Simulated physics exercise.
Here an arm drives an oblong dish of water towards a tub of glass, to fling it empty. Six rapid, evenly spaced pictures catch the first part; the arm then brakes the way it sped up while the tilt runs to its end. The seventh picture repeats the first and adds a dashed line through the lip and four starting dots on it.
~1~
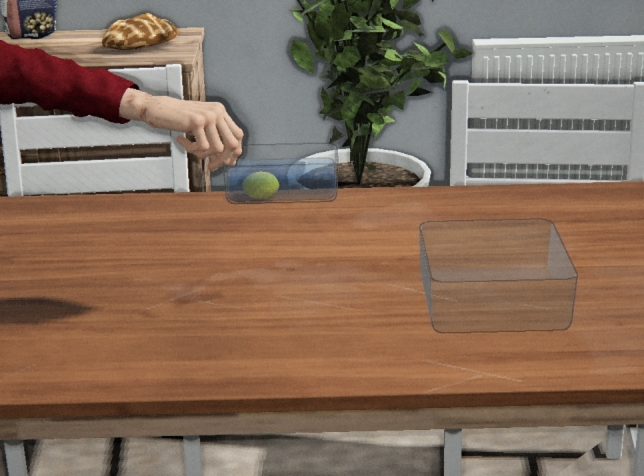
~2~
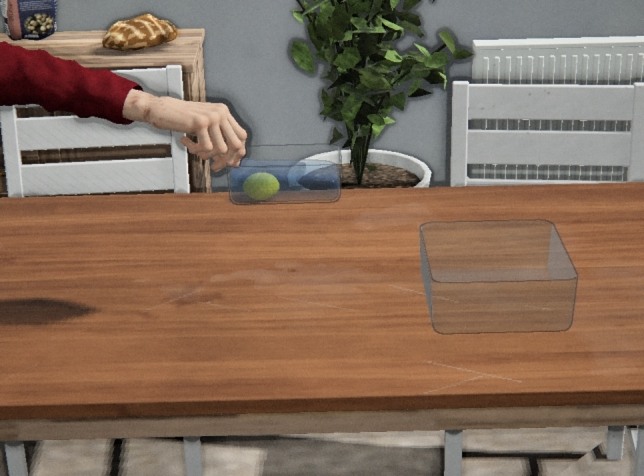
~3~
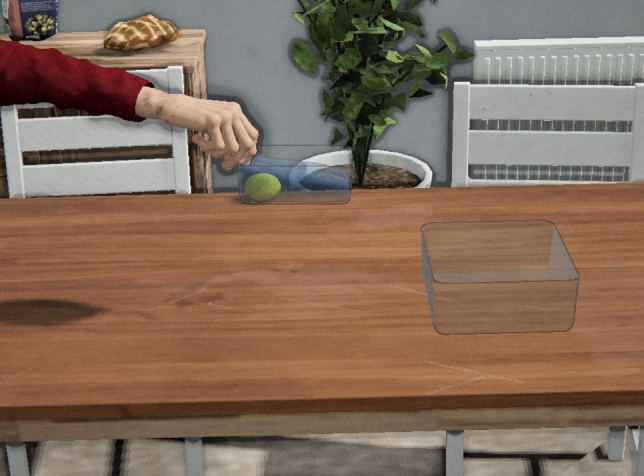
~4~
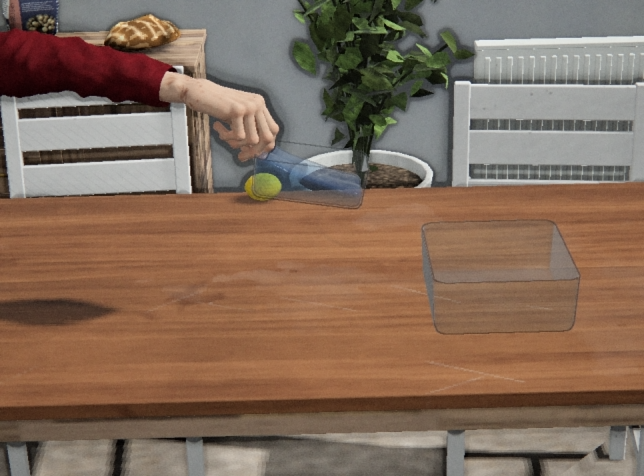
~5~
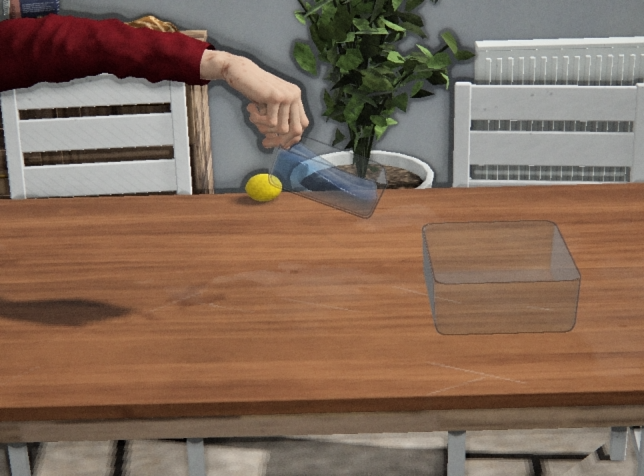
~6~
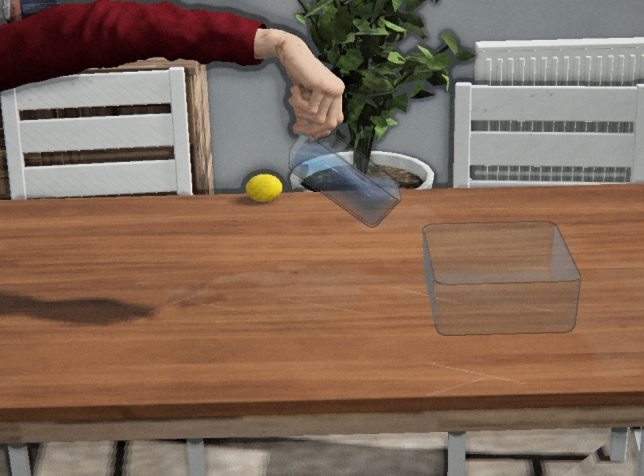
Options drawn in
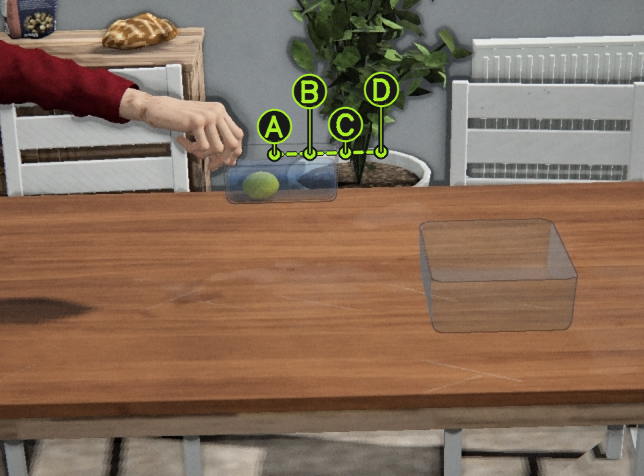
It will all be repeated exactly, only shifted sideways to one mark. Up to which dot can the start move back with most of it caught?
B.
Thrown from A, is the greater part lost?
Yes, it does.
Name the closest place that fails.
It is A.
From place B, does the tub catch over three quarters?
No, it does not.
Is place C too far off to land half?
No, not at all.
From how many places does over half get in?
Three of them.
On the marked copy, A at (274, 154); B at (309, 153); C at (345, 152); D at (381, 151).
With A, about 27 % lands in the tub, 68 % falls short and 6 % goes beside or beyond.
With B, about 63 % lands in the tub, 22 % falls short and 15 % goes beside or beyond.
With C, about 73 % lands in the tub, 14 % falls short and 12 % goes beside or beyond.
With D, about 94 % lands in the tub, 2 % falls short and 4 % goes beside or beyond.
